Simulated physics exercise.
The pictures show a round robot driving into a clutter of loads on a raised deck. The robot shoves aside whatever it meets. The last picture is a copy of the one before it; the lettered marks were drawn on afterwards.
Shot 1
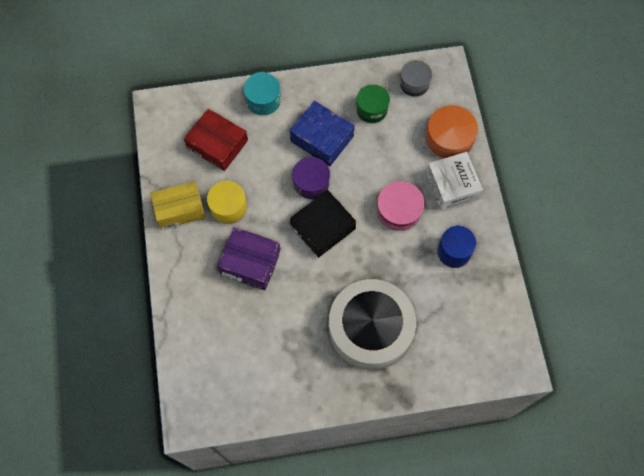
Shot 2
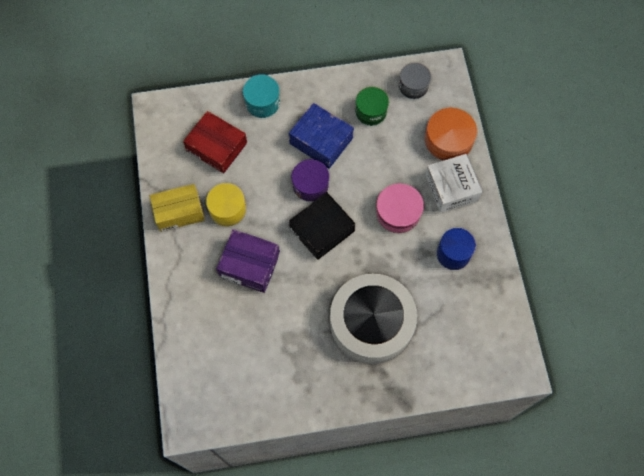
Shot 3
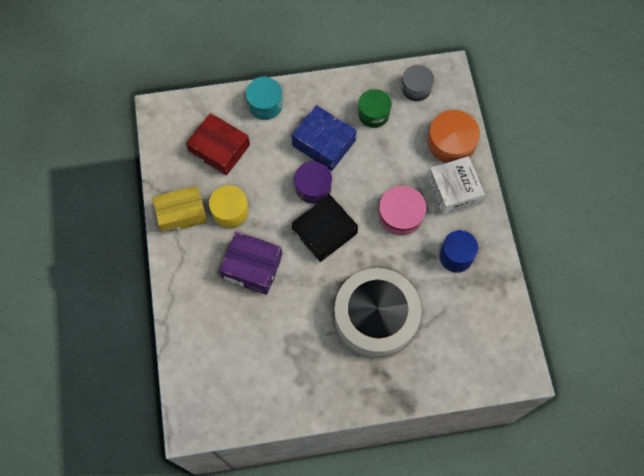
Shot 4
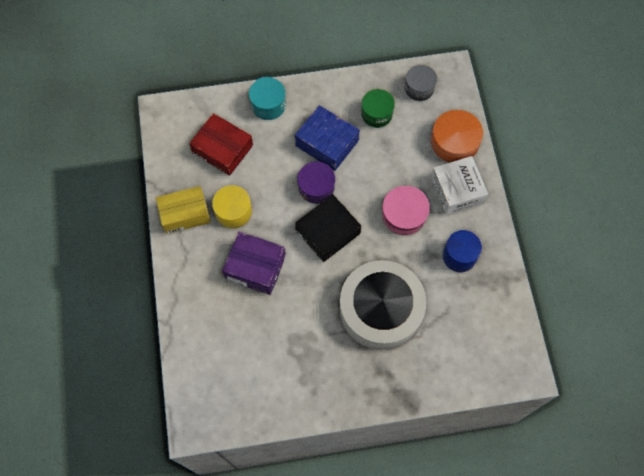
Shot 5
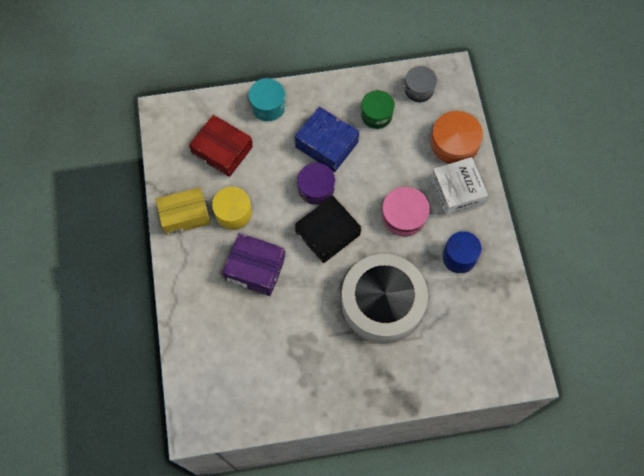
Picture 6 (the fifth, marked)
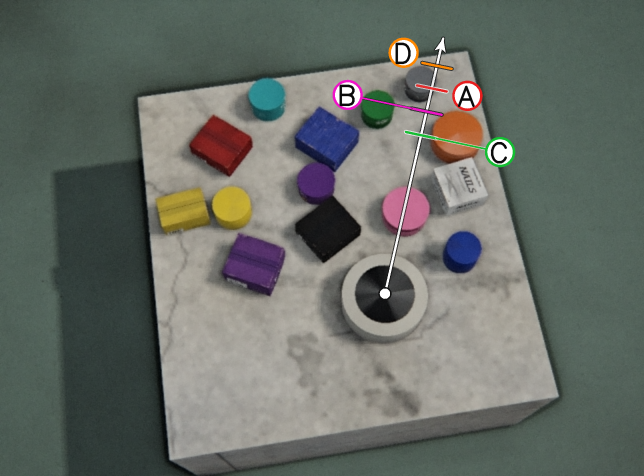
At the start, a round white robot with a dark top sits on a marbled deck, below a black box and a scatter of colourful boxes and canisters. It then creeps a short way up toward the cluster and slightly right, while the loads stay in their places.
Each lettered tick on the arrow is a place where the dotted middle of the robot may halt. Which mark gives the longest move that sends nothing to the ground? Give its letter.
As far as tick C.
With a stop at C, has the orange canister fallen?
By then, no.
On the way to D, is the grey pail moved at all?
Yes.
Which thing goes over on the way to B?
It is the grey pail.
On the marked copy, A at (431, 88); B at (426, 112); C at (421, 135); D at (437, 66); the arrow from (385, 294) to (443, 38); the white dot at (385, 294).
With C. Early on, robot (398, 239); pink pail (412, 185); turquoise pail (268, 100).
Further on, robot (410, 184); white box (469, 180); pink pail (410, 131).
At the end, robot (419, 143); grey pail (421, 61); orange canister (474, 119); nothing has fallen.
As for the rest, A drops the pink pail, grey pail and orange canister; B drops the grey pail; D drops the pink pail, grey pail and orange canister.
